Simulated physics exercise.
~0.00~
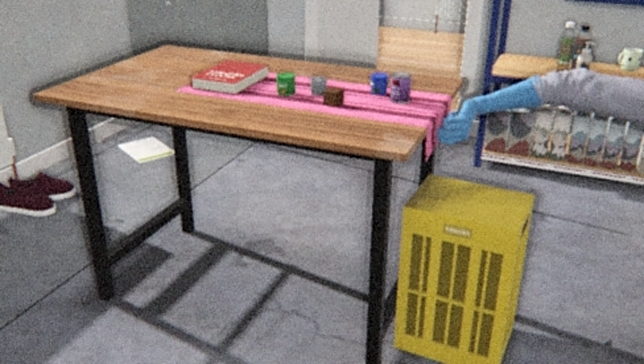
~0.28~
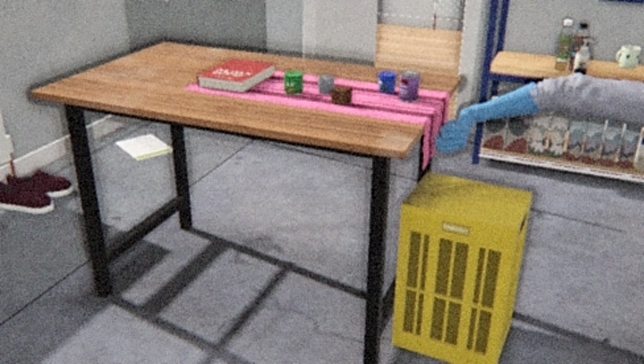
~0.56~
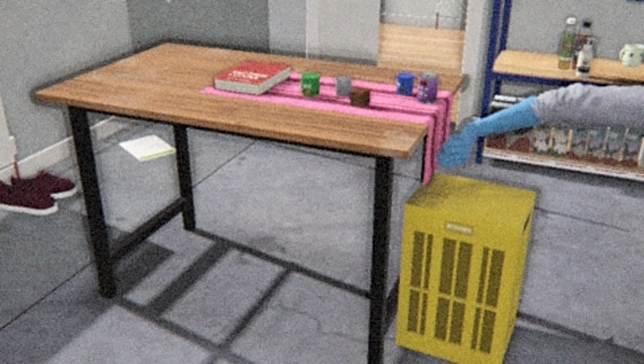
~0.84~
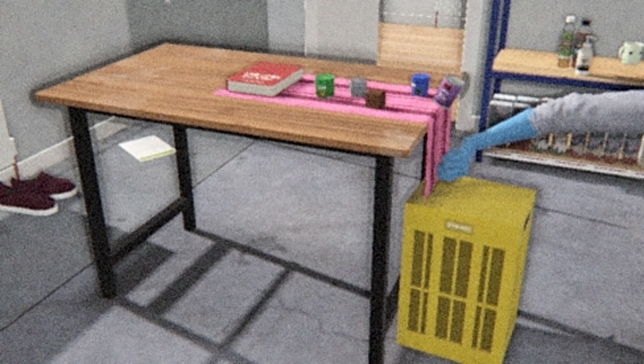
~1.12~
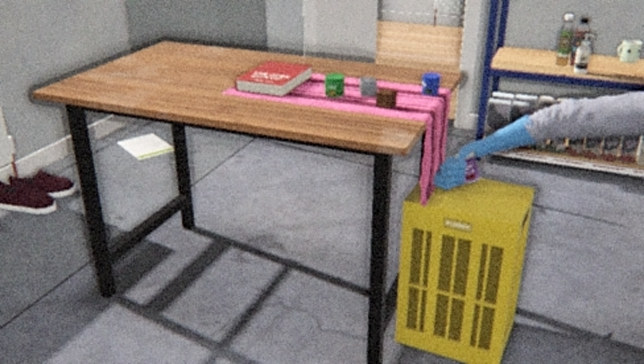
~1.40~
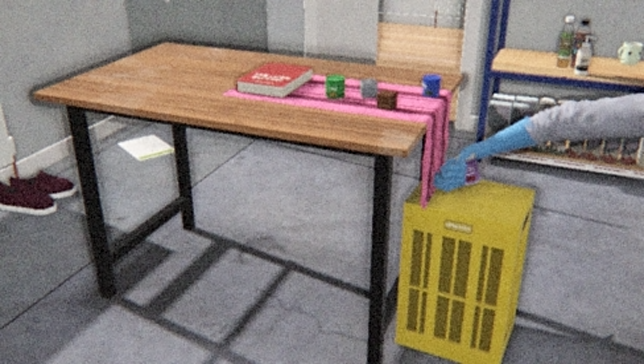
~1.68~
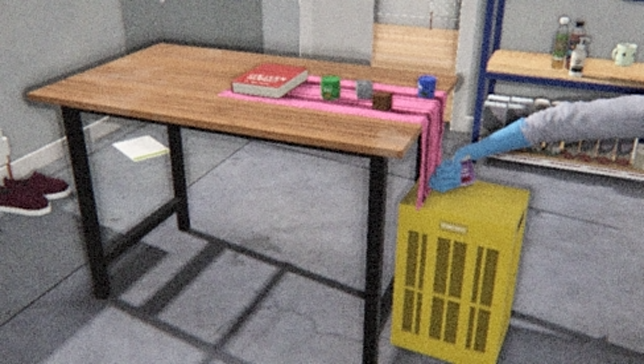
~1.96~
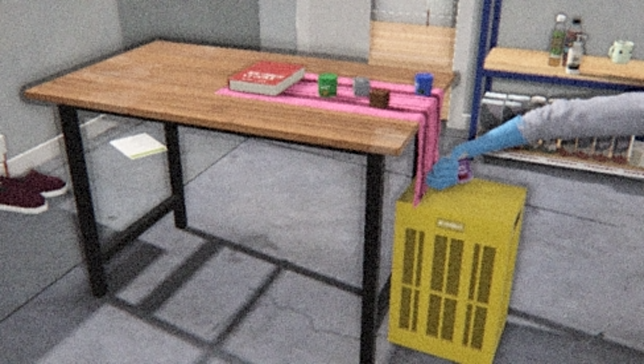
Blue-gloved hand pulling a pink cloth down to a yellow crate, tipping one purple can off the table, the rest staying on.
